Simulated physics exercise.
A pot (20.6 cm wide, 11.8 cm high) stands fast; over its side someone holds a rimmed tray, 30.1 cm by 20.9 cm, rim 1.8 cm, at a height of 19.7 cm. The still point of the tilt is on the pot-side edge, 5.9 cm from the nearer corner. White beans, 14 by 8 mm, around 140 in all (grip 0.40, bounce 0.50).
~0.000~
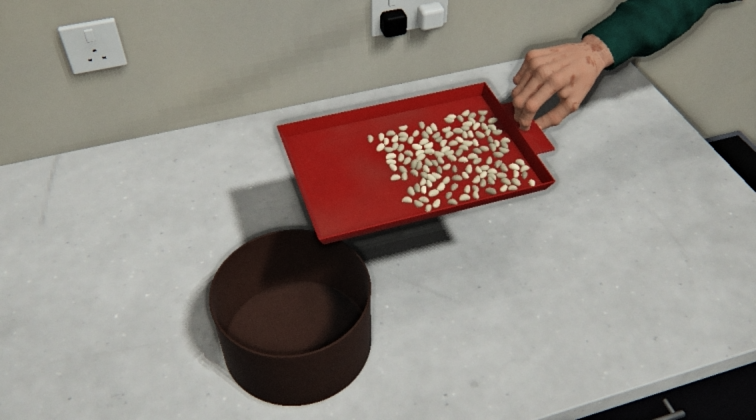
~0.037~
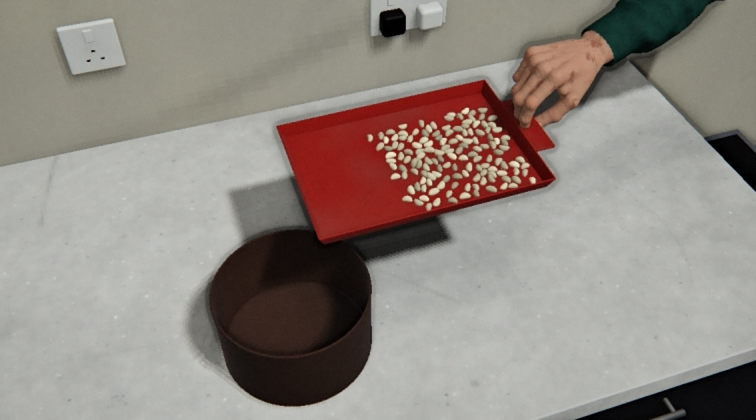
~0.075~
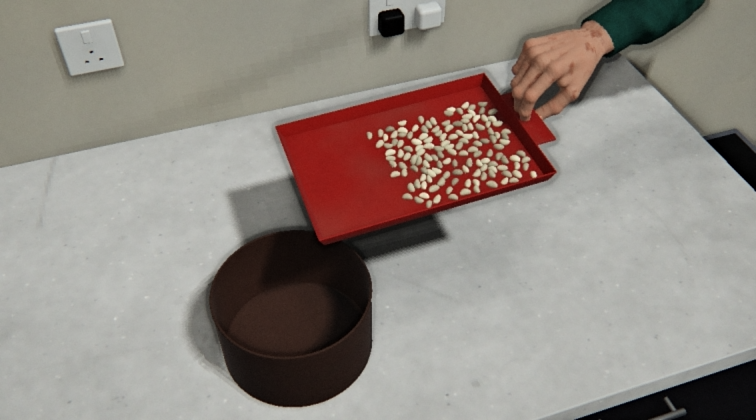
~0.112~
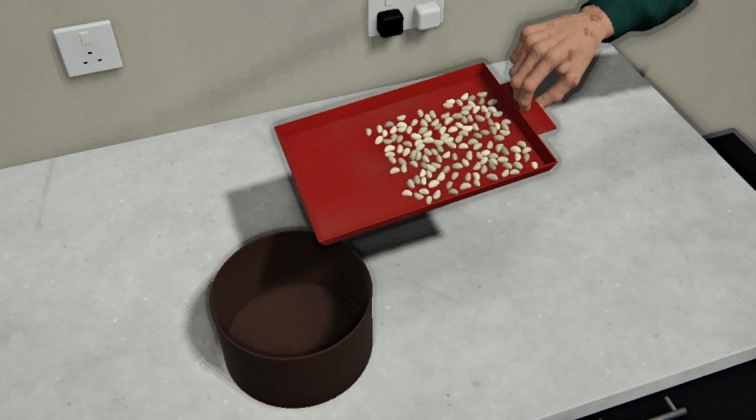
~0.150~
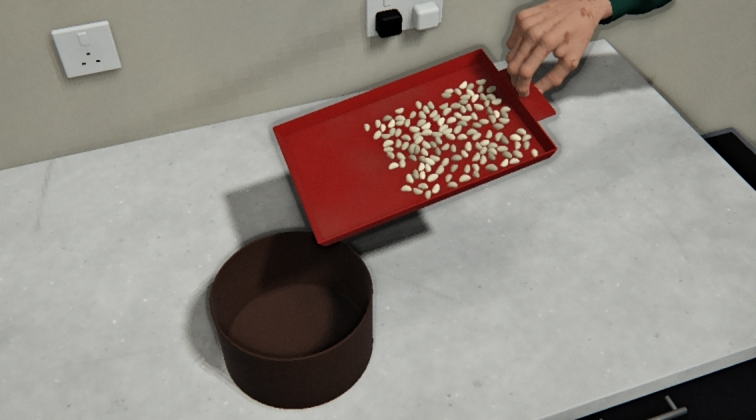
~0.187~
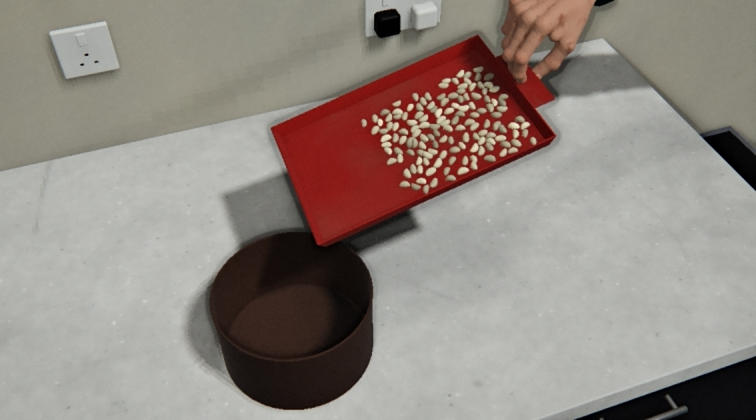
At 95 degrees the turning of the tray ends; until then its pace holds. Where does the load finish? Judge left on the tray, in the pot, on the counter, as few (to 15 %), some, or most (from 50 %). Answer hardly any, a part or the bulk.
Tray hardly any, pot the bulk, counter a part.
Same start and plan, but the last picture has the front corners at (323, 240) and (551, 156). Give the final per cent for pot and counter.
Pot 100, counter 0.
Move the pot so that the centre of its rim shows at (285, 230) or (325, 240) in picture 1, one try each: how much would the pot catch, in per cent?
About 65 and 30 per cent.
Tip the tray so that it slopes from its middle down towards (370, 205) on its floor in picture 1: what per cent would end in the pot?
About 100 per cent.
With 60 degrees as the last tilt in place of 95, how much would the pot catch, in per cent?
It would be near 60 per cent.
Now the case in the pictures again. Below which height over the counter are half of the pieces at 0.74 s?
Some 16 cm.
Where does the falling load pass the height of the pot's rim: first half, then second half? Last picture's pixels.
First near (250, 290), later near (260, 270).
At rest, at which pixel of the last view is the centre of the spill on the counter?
Around (190, 283).
After 0.52 s, tilt 55 degrees; the tray holds 100 %, the pot 0 %.
After 0.74 s, tilt 81 degrees; the tray holds 25 %, the pot 20 %.
Then, at 1.07 s, tilt 95 degrees; the tray holds 0 %, the pot 75 %.
At rest (2.1 s), tray 0 %, pot 75 %, counter 25 %.
